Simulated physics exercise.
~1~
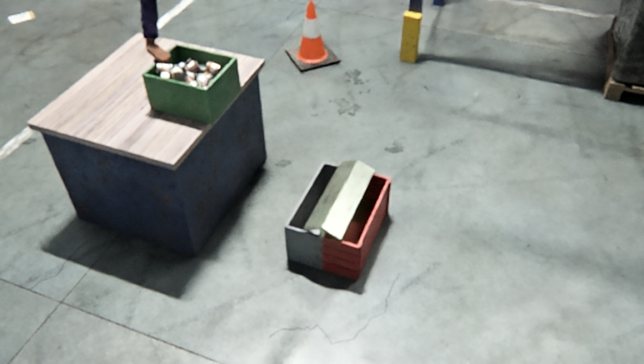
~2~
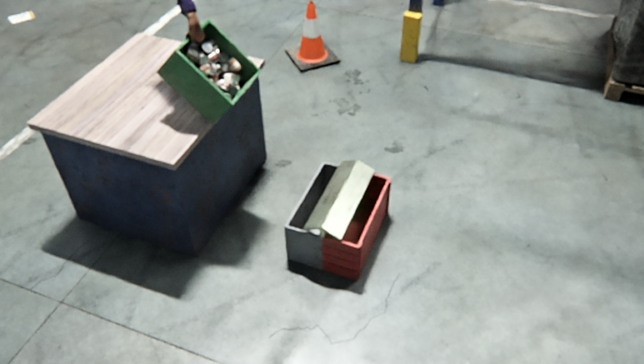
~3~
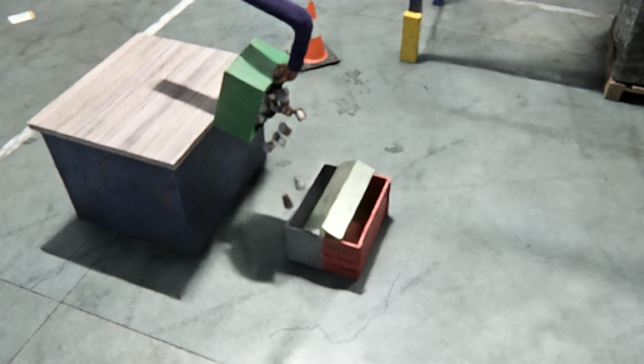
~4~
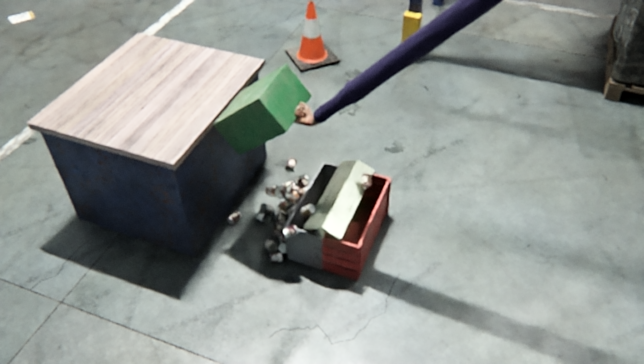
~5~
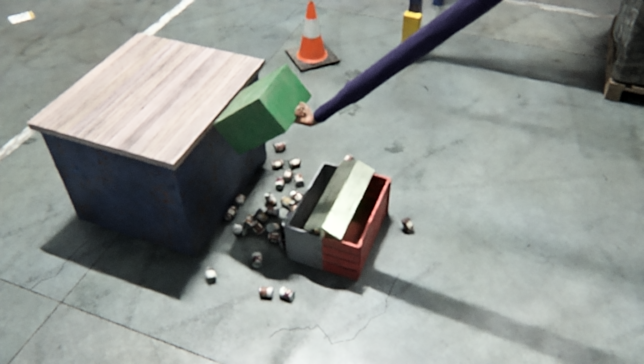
On a concrete warehouse floor, a dark arm tips small tins from a green tote, most scattering short of the ridged bins.
